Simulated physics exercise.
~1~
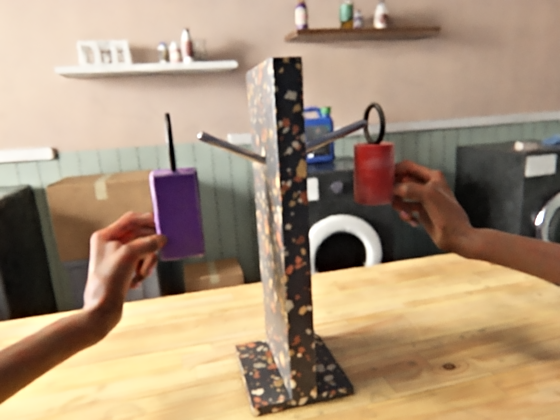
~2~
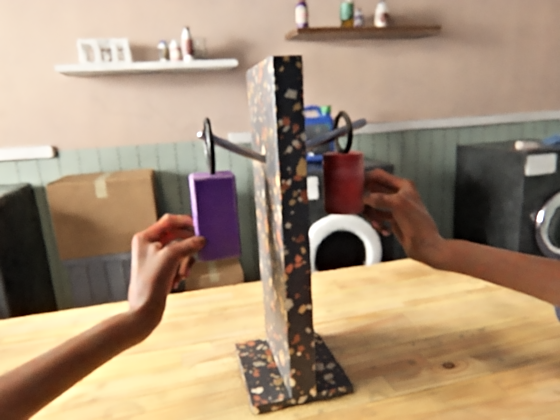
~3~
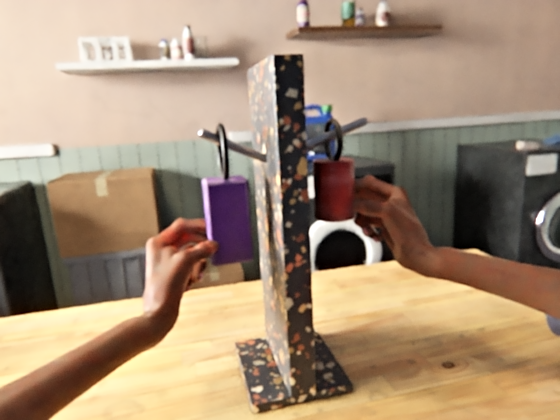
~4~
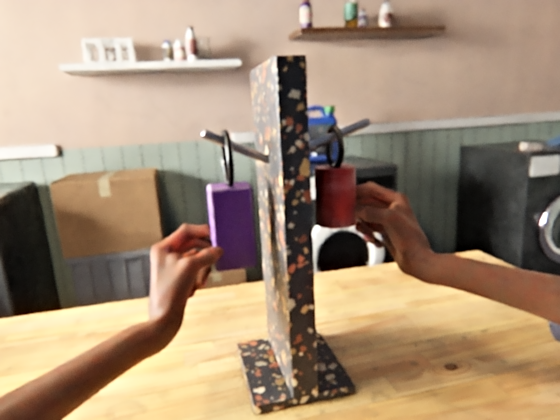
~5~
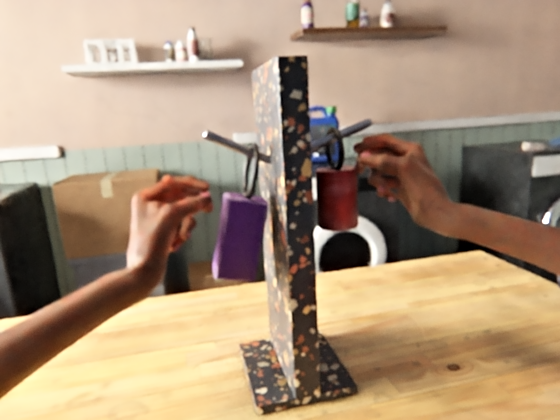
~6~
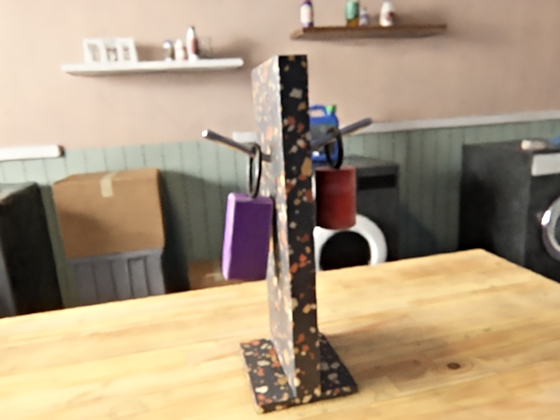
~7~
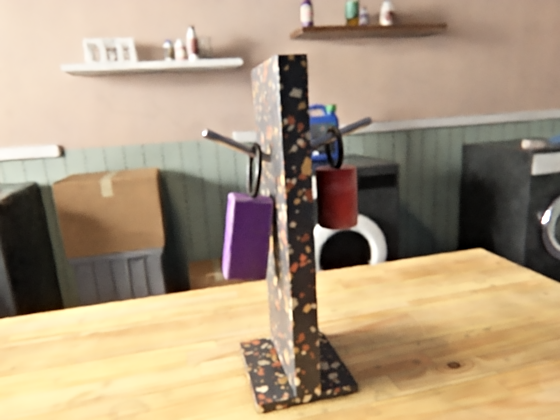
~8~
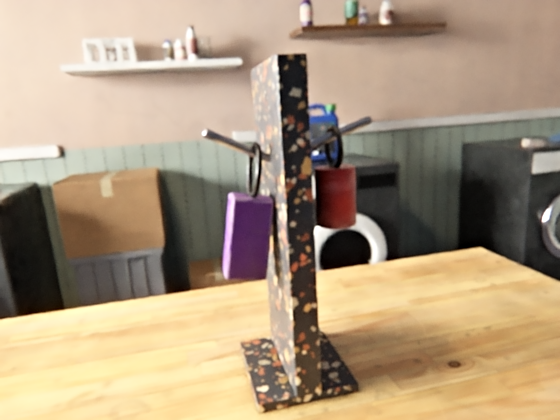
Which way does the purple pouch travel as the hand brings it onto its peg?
The purple pouch moves to the right, in toward the upright of the speckled stand.
Two hands reach in from the left and right over a light wooden table, seen from the front by a slightly swaying camera in a room with shelves, a cardboard box and front-loading machines behind. Between them stands a tall speckled black stand with a peg on each side. The left hand moves a purple pouch rightward while the right hand moves a red lantern leftward, bringing their dark loops over the pegs and lowering them. Both hands then let go and withdraw, and the pouch tilts a little. At the end both objects hang still from the pegs.
